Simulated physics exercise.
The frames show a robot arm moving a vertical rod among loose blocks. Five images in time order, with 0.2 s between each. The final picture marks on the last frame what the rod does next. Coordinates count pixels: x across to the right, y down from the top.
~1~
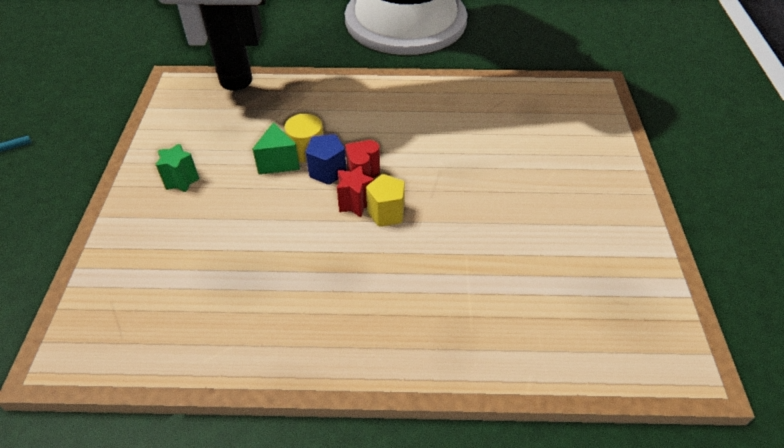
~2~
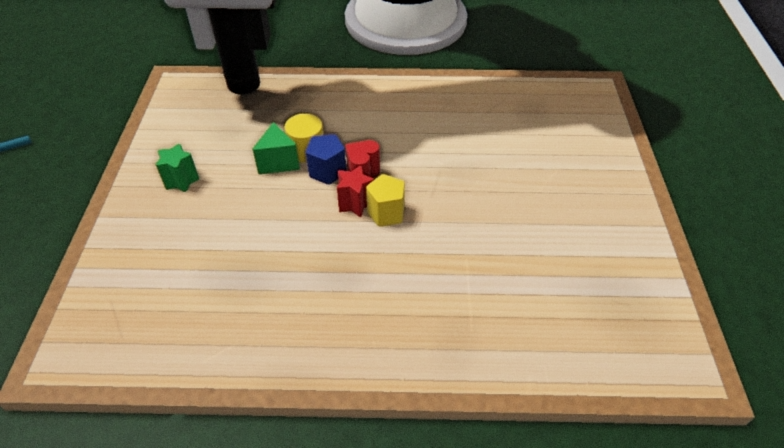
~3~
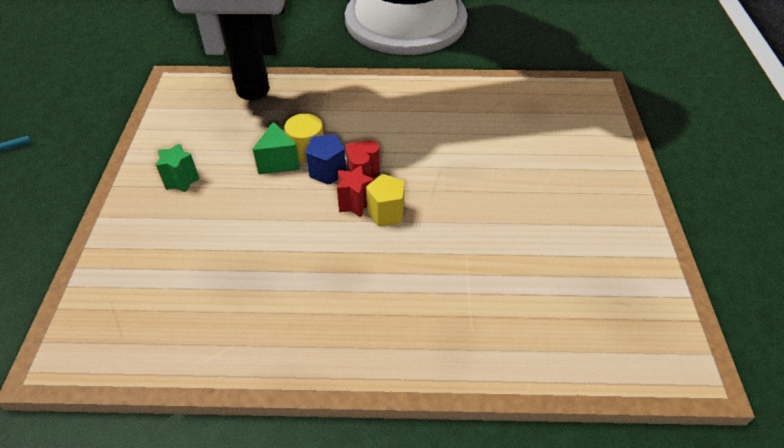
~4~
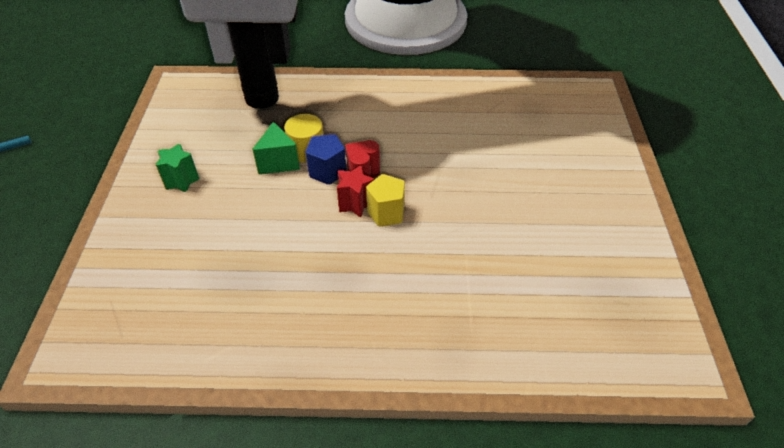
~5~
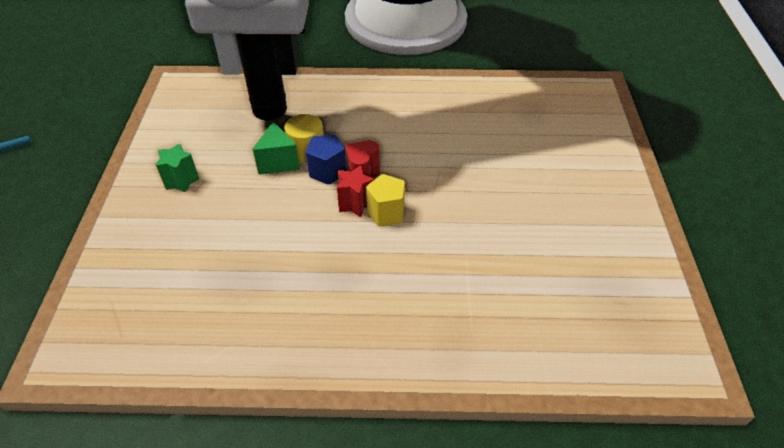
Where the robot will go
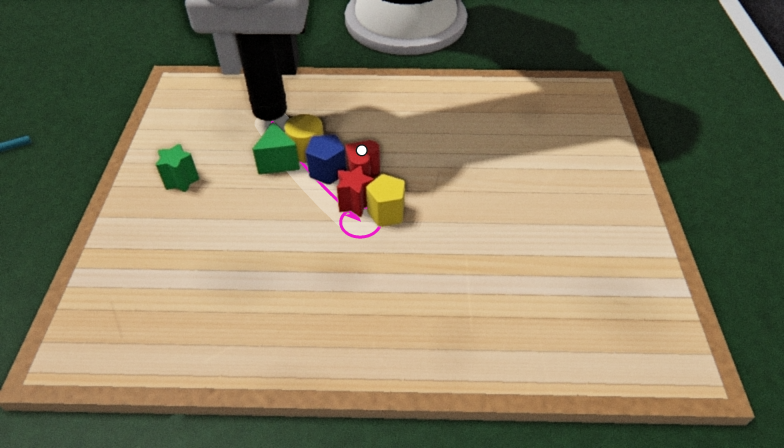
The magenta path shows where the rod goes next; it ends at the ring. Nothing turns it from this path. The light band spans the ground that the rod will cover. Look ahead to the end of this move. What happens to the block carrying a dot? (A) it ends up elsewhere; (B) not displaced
A.
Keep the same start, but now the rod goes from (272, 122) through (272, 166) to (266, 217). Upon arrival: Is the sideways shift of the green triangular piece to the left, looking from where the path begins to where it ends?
I believe so.
The drawn path runs from (272, 122) over (308, 170) to (361, 222); the dot is on the red heart.
The first path, step by step. One third of the way, rod at (293, 143); green triangular piece at (273, 157), turned 35° clockwise; yellow cylinder at (322, 142); blue pentagon at (341, 164), turned 20° clockwise; red star-shaped block at (359, 185), turned 15° anticlockwise; red heart at (371, 152), turned 15° anticlockwise; yellow pentagon at (391, 191).
Two thirds of the way, rod at (323, 176); green triangular piece at (275, 167), turned 100° clockwise; yellow cylinder at (358, 152); blue pentagon at (368, 177); red star-shaped block at (366, 204), turned 40° anticlockwise; red heart at (392, 151); yellow pentagon at (400, 200), turned 25° anticlockwise.
At the end, rod at (360, 211); green triangular piece at (275, 167), turned 100° clockwise; yellow cylinder at (361, 152); blue pentagon at (391, 180), turned 100° clockwise; red star-shaped block at (381, 217), turned 20° anticlockwise; red heart at (394, 150); yellow pentagon at (420, 207), turned 35° anticlockwise.
